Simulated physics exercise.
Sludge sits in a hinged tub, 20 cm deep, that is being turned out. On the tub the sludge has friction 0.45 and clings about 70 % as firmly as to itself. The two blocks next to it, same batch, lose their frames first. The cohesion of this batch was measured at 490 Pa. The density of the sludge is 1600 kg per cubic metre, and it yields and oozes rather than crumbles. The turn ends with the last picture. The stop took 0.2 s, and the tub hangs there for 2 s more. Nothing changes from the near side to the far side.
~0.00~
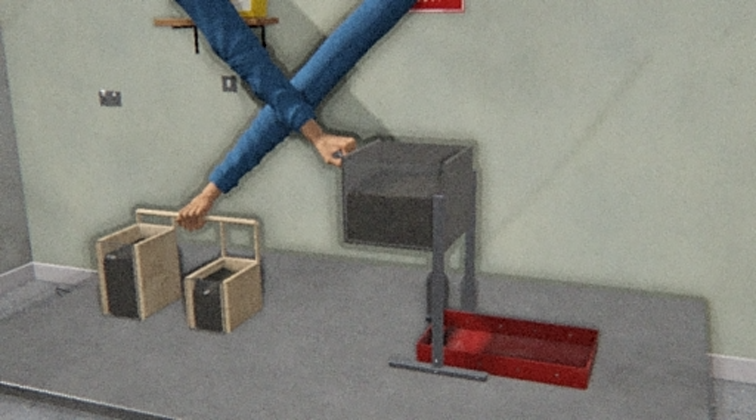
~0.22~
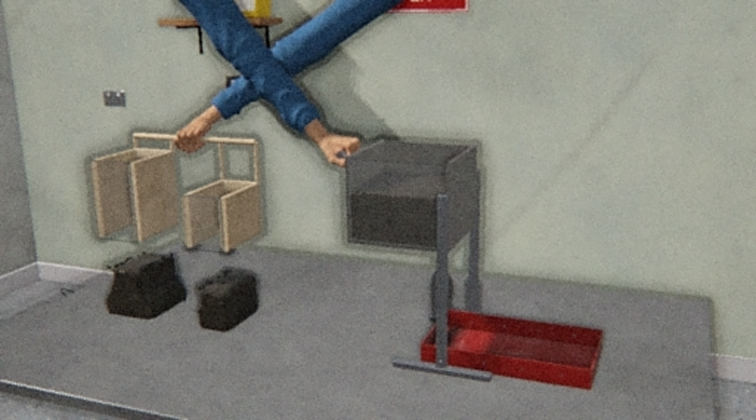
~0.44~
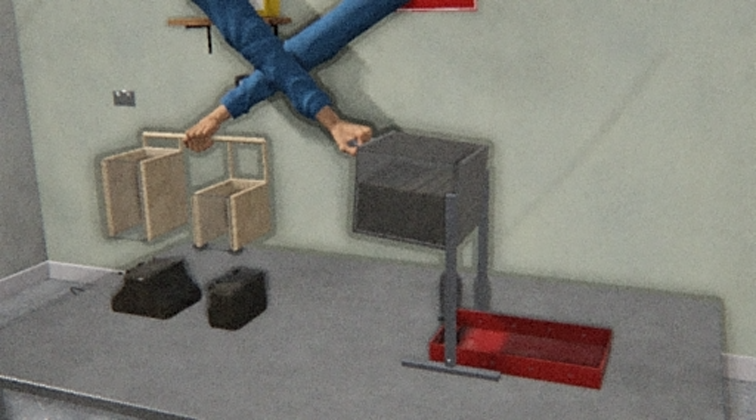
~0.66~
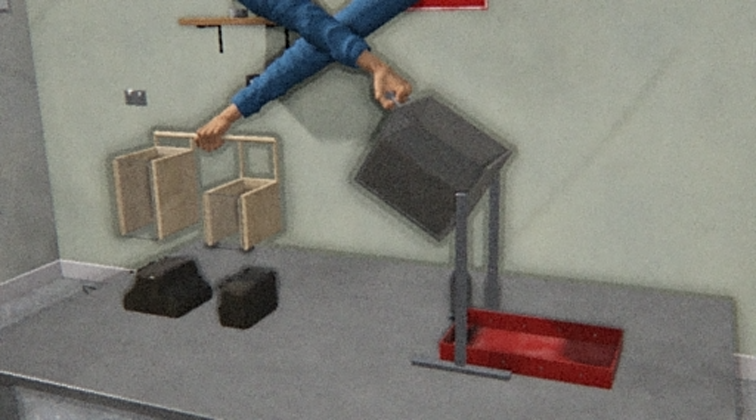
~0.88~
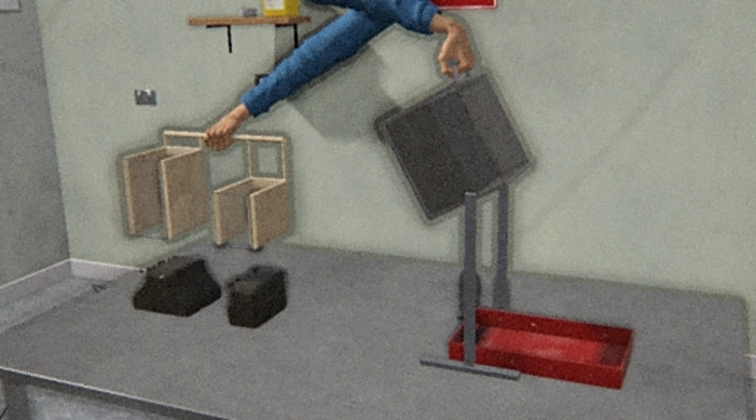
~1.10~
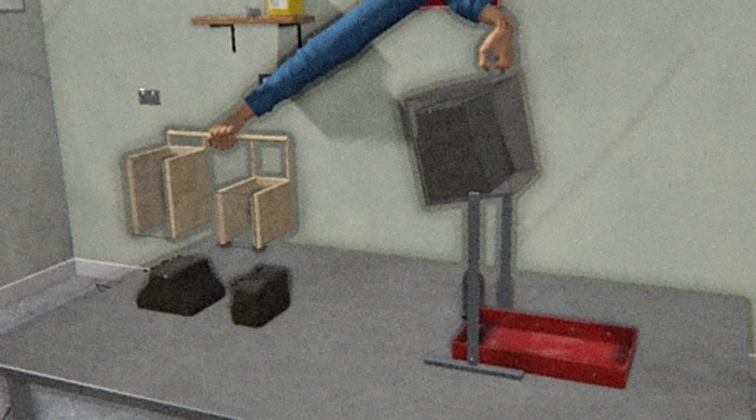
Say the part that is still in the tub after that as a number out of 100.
It comes to some 97 %.
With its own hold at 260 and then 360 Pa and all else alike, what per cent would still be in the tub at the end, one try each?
In turn about 65 %, 75 %.
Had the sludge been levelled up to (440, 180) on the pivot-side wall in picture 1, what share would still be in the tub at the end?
It would be near 65 %.
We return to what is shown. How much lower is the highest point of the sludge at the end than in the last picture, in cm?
About 5 cm.
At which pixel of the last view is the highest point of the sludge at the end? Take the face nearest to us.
At about (478, 130).
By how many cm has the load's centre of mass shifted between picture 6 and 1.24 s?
Roughly 3 cm.
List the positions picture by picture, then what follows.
Handle-side rim at (345, 158), tilt 0 degrees; top of the sludge at (379, 194); blocks stand 18 cm, 12 cm (left to right), in the first frame.
Handle-side rim at (349, 158), tilt 0 degrees; top of the sludge at (383, 194); blocks stand 14 cm, 11 cm (left to right), in the second frame.
Handle-side rim at (360, 148), tilt 5 degrees; top of the sludge at (366, 183); blocks stand 12 cm, 11 cm (left to right), in the third frame.
Handle-side rim at (398, 109), tilt 32 degrees; top of the sludge at (385, 141); blocks stand 12 cm, 11 cm (left to right), in the fourth frame.
Handle-side rim at (457, 86), tilt 62 degrees; top of the sludge at (424, 106); blocks stand 12 cm, 11 cm (left to right), in the fifth frame.
Handle-side rim at (492, 85), tilt 78 degrees; top of the sludge at (457, 105); blocks stand 12 cm, 11 cm (left to right), in the sixth frame.
After 1.24 s, the tub is at 78 degrees and holds 100 %.
After 1.41 s, the tub is at 78 degrees and holds 97 %.
After 1.58 s, the tub is at 78 degrees and holds 97 %.
After 1.75 s, the tub is at 78 degrees and holds 97 %.
After 3.10 s, at the end, the tub is at 78 degrees and holds 97 %.
